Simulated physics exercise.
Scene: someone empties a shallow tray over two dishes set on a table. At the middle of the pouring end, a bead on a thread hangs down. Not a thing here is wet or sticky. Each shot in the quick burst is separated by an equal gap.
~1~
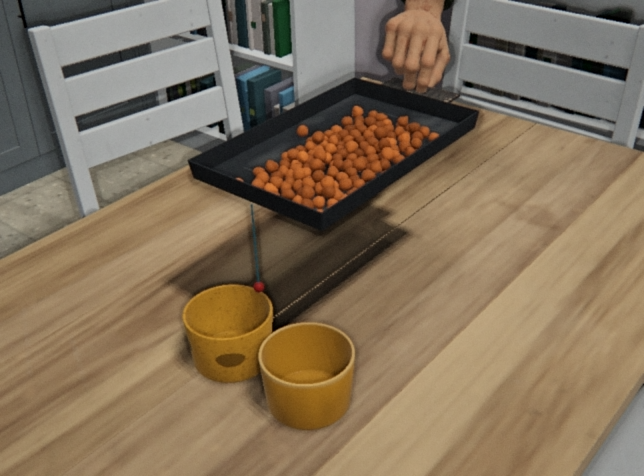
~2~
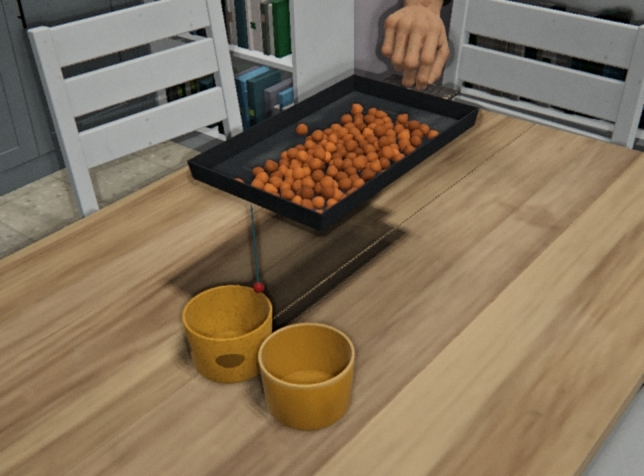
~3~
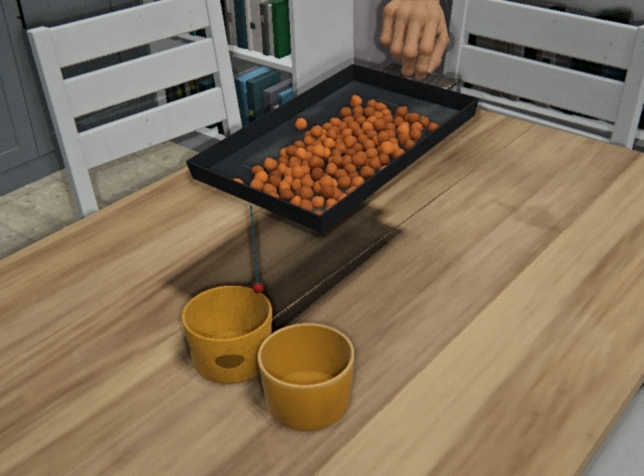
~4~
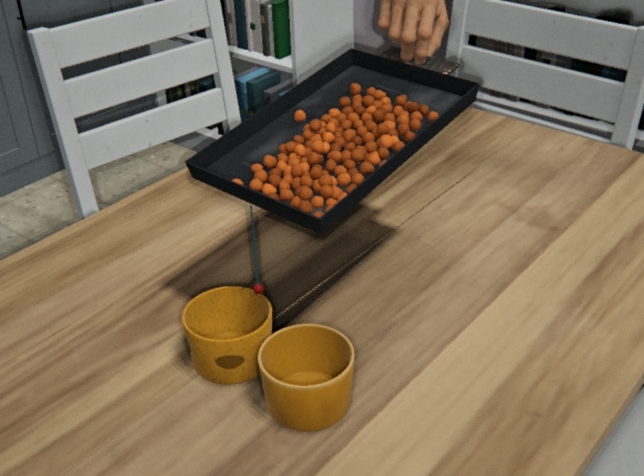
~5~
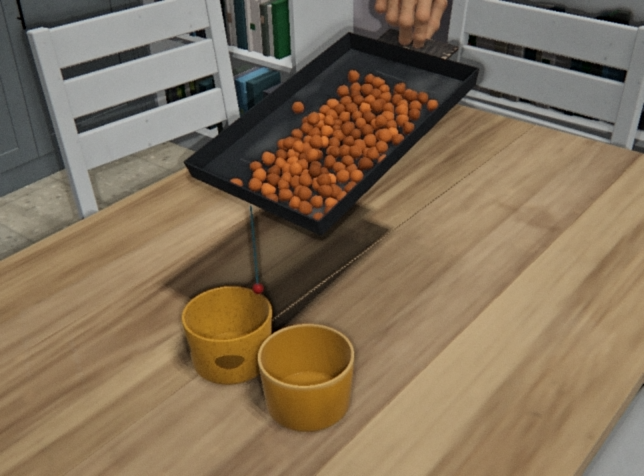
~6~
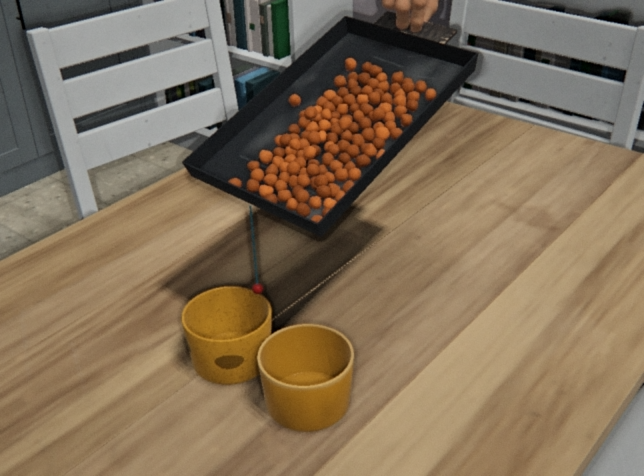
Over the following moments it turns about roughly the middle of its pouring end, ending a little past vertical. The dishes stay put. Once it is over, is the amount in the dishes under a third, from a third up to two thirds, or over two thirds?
The amount is from a third up to two thirds.
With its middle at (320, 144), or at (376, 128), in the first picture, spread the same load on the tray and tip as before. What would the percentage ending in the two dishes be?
Roughly 50 per cent, then roughly 60 per cent.
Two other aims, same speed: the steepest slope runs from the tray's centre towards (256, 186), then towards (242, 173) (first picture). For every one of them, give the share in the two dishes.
Close to 20 percent first and close to 20 percent second.
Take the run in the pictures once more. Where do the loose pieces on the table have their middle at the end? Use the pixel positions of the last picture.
(194, 441), roughly.
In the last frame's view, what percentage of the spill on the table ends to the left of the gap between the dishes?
Roughly 80 %.
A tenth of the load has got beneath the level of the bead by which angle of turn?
At some 115 degrees.
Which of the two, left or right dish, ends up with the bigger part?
Well, that is the right of the two.
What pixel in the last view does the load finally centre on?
Near (267, 405).
Just after the last frame, tray tipped steeply; almost all on the tray; just a few in the right dish; just a few in the air.
A moment on, tray tipped past a quarter turn; almost all on the tray; just a few in the right dish; just a few in the left dish; just a few outside both; just a few in the air.
Further on, tray tipped past a quarter turn; roughly a third in the right dish; about a tenth in the left dish; roughly half outside both.
When it is over, tray tipped past a quarter turn; roughly a third in the right dish; about a tenth in the left dish; roughly half outside both.
